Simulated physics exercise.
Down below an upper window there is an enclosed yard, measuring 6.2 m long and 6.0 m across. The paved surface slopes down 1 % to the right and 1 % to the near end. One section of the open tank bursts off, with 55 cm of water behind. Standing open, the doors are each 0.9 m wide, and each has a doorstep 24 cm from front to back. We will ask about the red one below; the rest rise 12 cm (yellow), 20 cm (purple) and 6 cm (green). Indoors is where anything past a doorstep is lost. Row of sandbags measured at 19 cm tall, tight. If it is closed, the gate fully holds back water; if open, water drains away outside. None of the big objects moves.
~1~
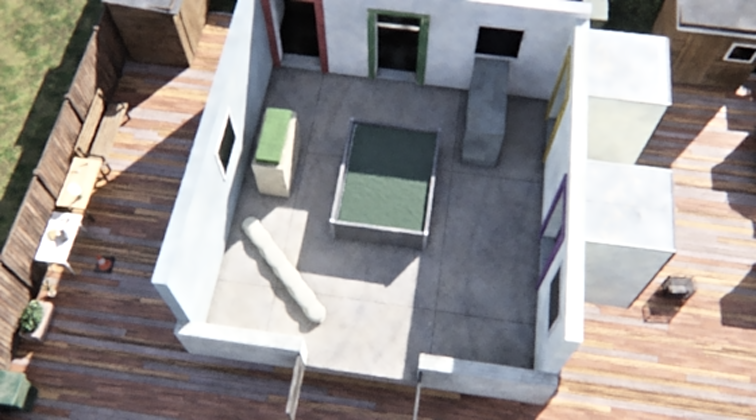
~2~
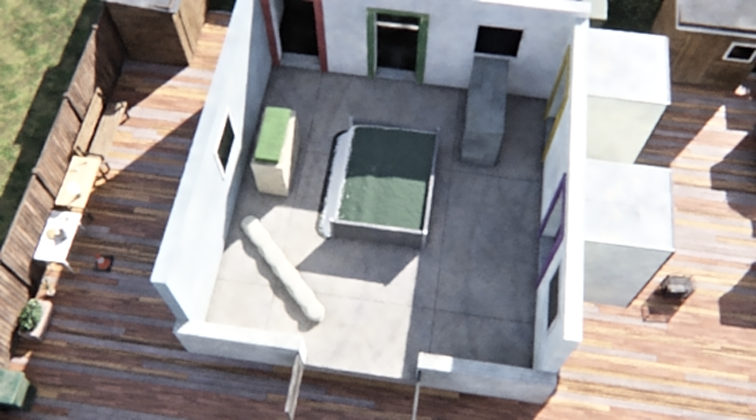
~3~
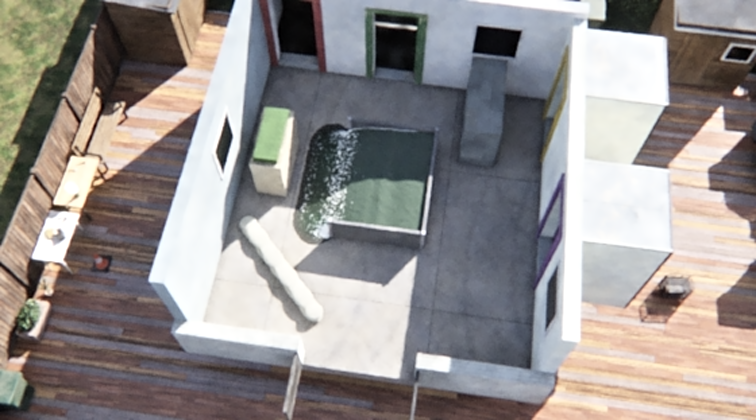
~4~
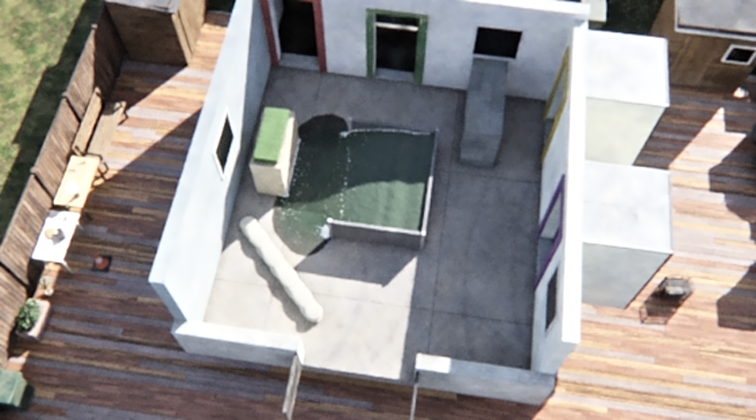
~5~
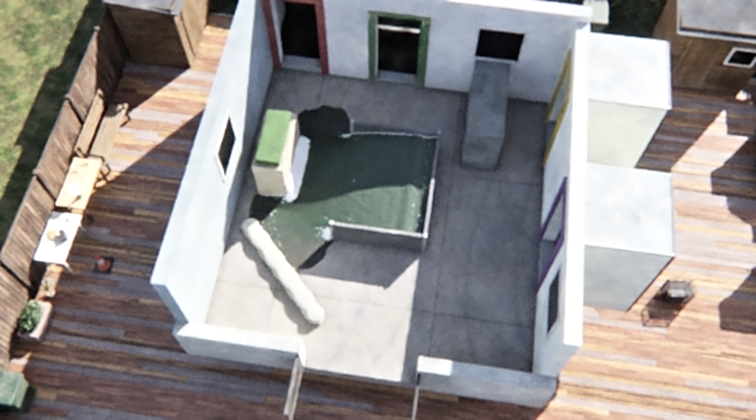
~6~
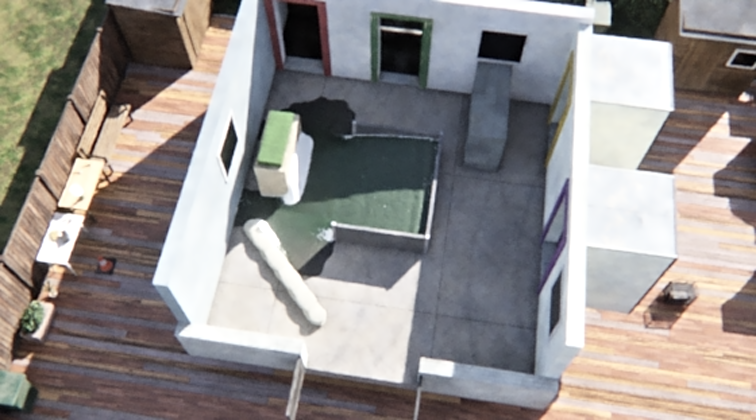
Open tank in a walled yard losing its left side, dark green water pouring out and spreading around a pale green-topped block.
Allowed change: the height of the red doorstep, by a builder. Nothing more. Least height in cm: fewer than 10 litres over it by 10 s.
Approx. 22 cm.
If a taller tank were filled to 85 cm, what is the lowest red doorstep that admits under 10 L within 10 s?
Required height: Approx. 37 cm.
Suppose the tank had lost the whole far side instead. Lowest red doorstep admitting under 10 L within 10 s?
You'd want it roughly 12.5 centimetres tall.
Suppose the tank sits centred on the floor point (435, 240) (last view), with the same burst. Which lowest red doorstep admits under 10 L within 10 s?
Near 23 cm.
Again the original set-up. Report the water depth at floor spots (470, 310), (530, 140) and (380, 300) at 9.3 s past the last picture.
About 9, 4 and 2 cm respectively.
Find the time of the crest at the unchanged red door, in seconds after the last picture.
Approximately 1.6 s.
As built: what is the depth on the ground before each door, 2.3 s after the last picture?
Depths in cm - red: 22, yellow: 0, purple: 0, green: 6.
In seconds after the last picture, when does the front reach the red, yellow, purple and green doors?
Red 0.8 s, yellow 5.0 s, purple 5.0 s, green 1.8 s.
Then, 0.7 s after the last picture water covers 20 % of the floor, deepest (40 cm) near (268, 237); it has not reached the red door.
Then, 2.3 s after the last picture water covers 50 % of the floor, deepest (24 cm) near (303, 95); 22 cm at the red door, 33 litres in over its 16 cm doorstep.
Then, 9.3 s after the last picture water covers 90 % of the floor, deepest (14 cm) near (521, 388); 4 cm at the red door, 44 litres in over its 16 cm doorstep.
At the red door as built, the water peaked near 25 cm, 1.5 s after the last picture.
With a doorstep of 20.5 cm, 15 litres would have come in within the 10 s; with 24 cm, 5 litres. So under 10 litres takes about 22 cm.
